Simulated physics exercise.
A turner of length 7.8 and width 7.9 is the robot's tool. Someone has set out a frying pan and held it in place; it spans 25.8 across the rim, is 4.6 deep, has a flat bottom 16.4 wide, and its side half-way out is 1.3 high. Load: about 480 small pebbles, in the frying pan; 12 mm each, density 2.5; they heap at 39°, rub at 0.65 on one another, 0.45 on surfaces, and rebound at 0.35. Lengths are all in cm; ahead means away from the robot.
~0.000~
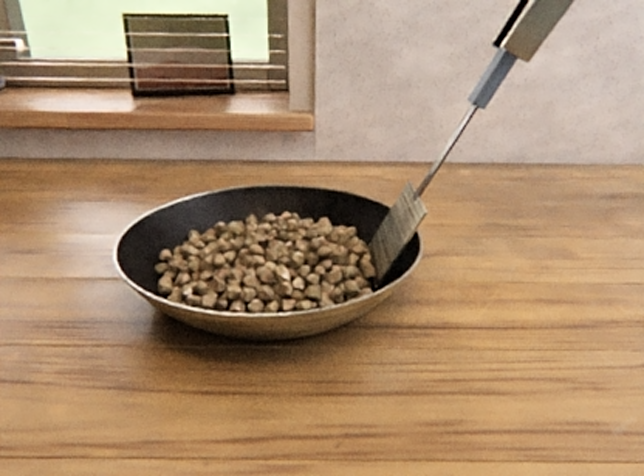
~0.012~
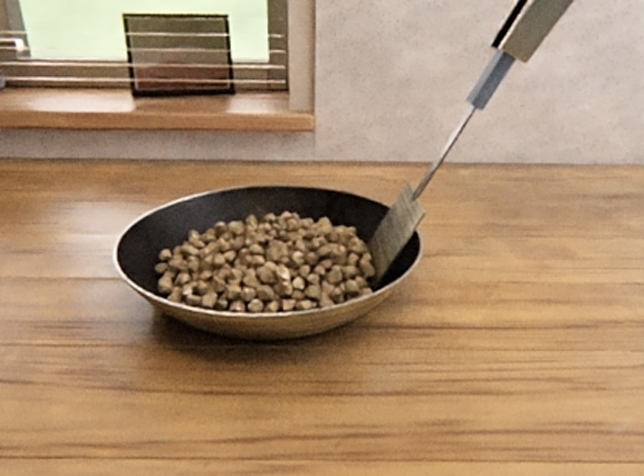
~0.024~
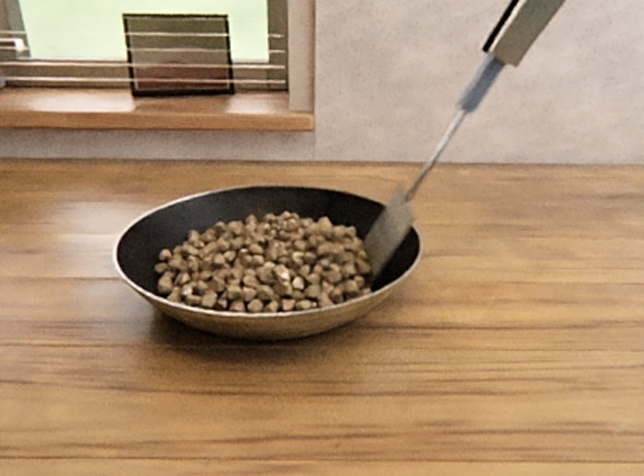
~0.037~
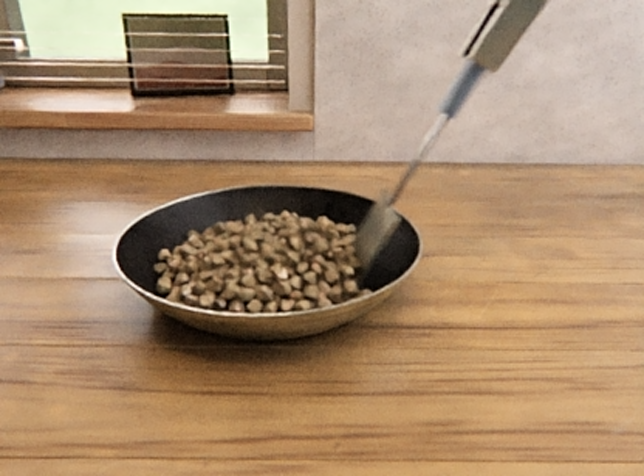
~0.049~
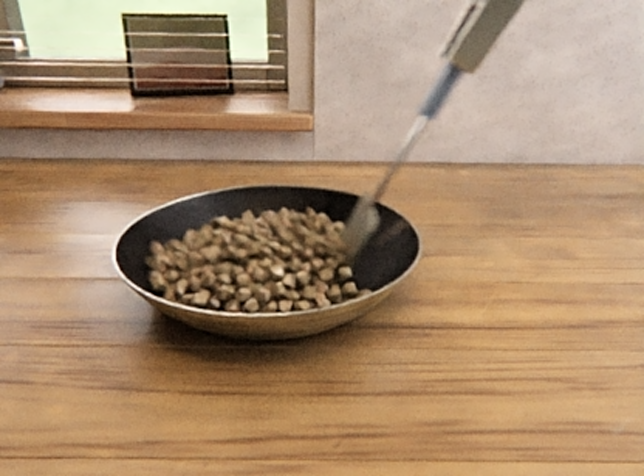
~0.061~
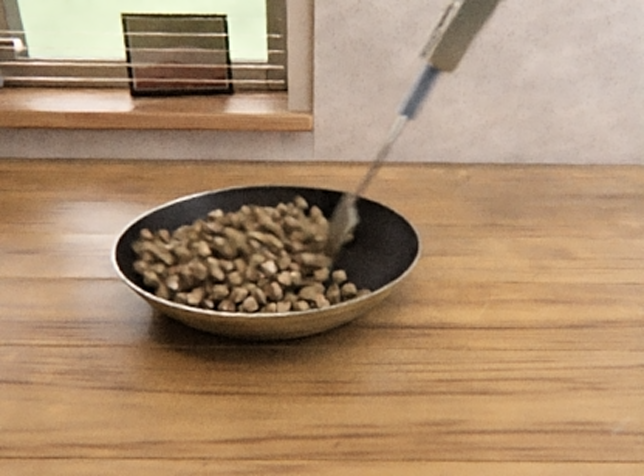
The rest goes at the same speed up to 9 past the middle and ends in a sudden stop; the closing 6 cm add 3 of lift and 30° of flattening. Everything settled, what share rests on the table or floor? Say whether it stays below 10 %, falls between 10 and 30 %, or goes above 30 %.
It goes above 30 %.
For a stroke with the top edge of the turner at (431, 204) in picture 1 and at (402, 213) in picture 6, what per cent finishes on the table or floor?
Around 20 per cent finishes on the table or floor.
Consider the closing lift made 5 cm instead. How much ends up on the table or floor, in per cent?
You'd expect near 35 percent of it there.
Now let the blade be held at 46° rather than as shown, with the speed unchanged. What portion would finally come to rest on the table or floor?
That gives about 35 in a hundred.
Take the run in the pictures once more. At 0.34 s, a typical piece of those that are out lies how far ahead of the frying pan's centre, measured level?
The distance is about 20 cm.
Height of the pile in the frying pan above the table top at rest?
Roughly 5.0 centimetres.
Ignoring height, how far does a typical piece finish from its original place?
The answer is about 7 cm.
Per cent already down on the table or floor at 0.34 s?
About 20 per cent.
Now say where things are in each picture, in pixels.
In the first picture, turner top edge at (418, 195), sloping 63°; upper third of the load around (275, 254), from x 160 to 370, top at y 220; 476 in the frying pan.
In the second picture, turner top edge at (416, 196), sloping 63°; upper third of the load around (279, 254), from x 160 to 370, top at y 220.
In the third picture, turner top edge at (407, 199), sloping 63°; upper third of the load around (279, 253), from x 160 to 365, top at y 220.
In the fourth picture, turner top edge at (391, 203), sloping 63°; upper third of the load around (276, 249), from x 160 to 365, top at y 215.
In the fifth picture, turner top edge at (372, 205), sloping 63°; upper third of the load around (266, 243), from x 155 to 390, top at y 215.
In the sixth picture, turner top edge at (352, 205), sloping 63°; upper third of the load around (254, 237), from x 140 to 460, top at y 180; 475 in the frying pan, 1 on the blade or in flight.
After 0.09 s, sloping 63°, highest piece 21 above the table; 475 in the frying pan, 1 on the blade or in flight.
After 0.12 s, sloping 56°, highest piece 32 above the table; 465 in the frying pan, 11 on the blade or in flight.
After 0.34 s, sloping 33°, highest piece 83 above the table; 290 in the frying pan, 99 on the table or floor, 87 on the blade or in flight.
After 1.39 s, sloping 33°, highest piece 5 above the table; 289 in the frying pan, 187 on the table or floor.
At rest, 289 in the frying pan, 187 on the table or floor. That is 39 % on the table or floor.
